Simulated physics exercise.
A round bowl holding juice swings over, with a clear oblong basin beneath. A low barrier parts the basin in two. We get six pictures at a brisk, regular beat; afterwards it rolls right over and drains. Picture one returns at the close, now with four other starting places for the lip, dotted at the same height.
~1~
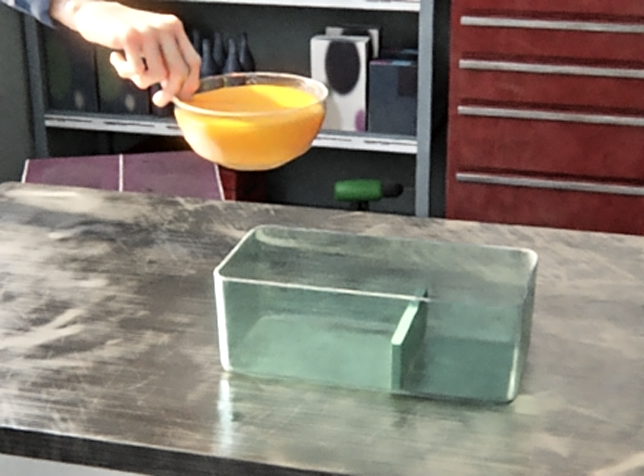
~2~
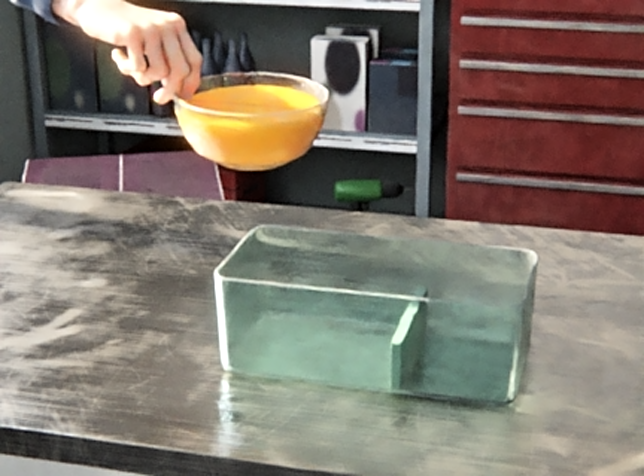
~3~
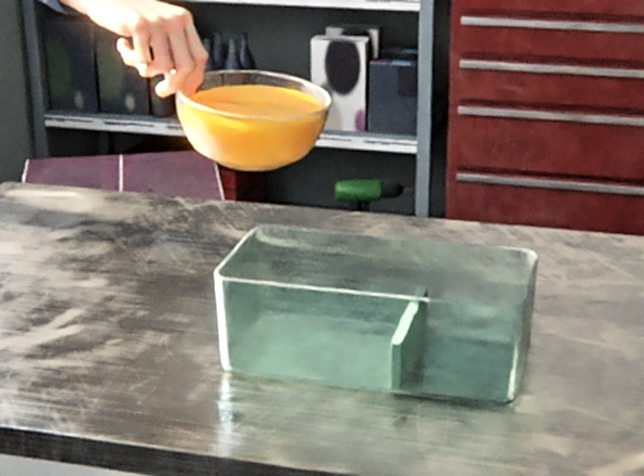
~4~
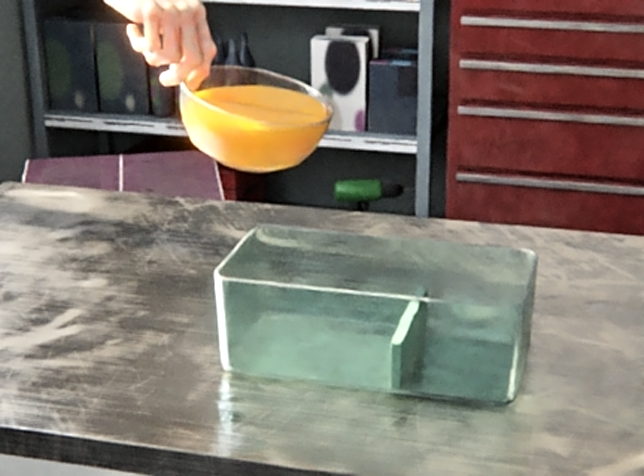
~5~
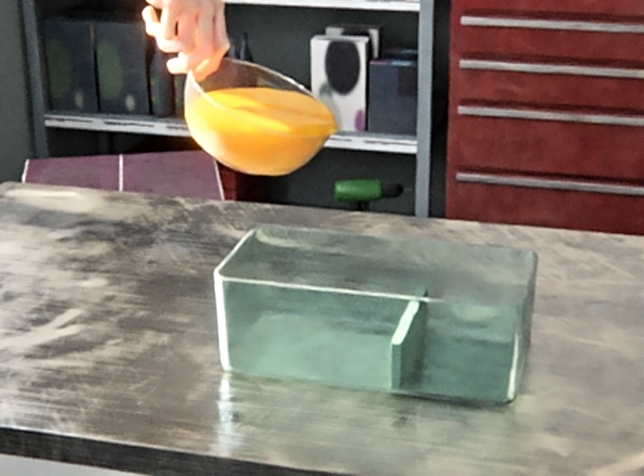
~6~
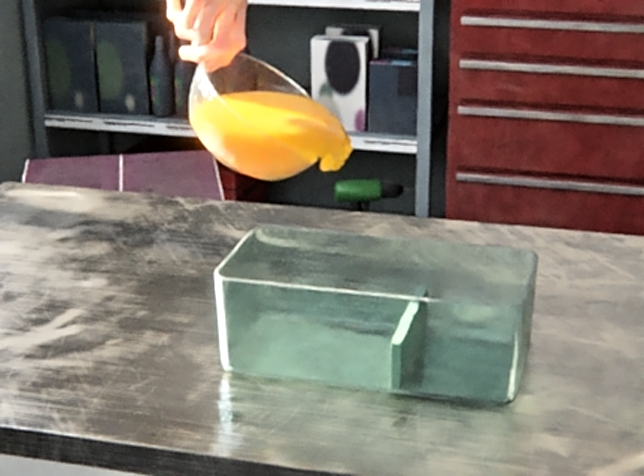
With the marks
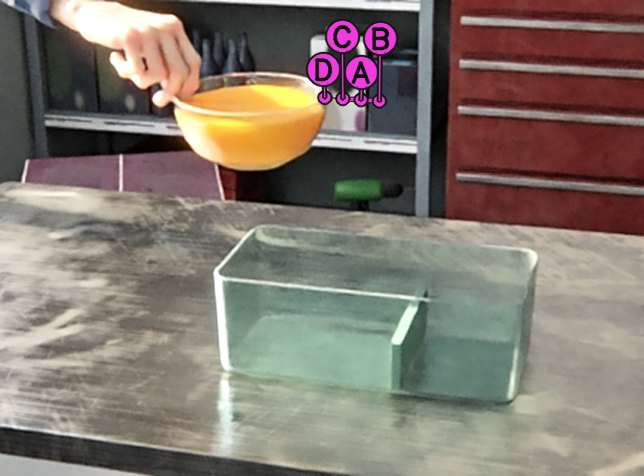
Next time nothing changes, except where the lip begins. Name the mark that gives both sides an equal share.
A is best.
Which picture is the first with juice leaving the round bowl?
In picture 5.
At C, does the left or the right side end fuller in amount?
The left one.
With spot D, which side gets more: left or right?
The left one.
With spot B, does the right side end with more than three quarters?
No.
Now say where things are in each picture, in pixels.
Upright, lip at (322, 97); basin from (223, 368) to (517, 403); top of the wall at (410, 313); nothing has left yet.
Upright, lip at (323, 99); nothing has left yet.
Tipped about 6°, lip at (326, 105); nothing has left yet.
Tipped about 14°, lip at (328, 116); nothing has left yet.
Tipped about 24°, lip at (330, 129); juice is over the lip, down to (330, 129).
Tipped about 36°, lip at (328, 145); juice is over the lip, down to (336, 165).
On the marked copy, A at (361, 99); B at (379, 101); C at (342, 98); D at (324, 97).
With A, about 52 % ends left of the wall and 45 % right of it; 3 % is lost outside.
With B, about 36 % ends left of the wall and 62 % right of it.
With C, about 67 % ends left of the wall and 28 % right of it; 5 % is lost outside.
With D, about 86 % ends left of the wall and 9 % right of it; 4 % is lost outside.
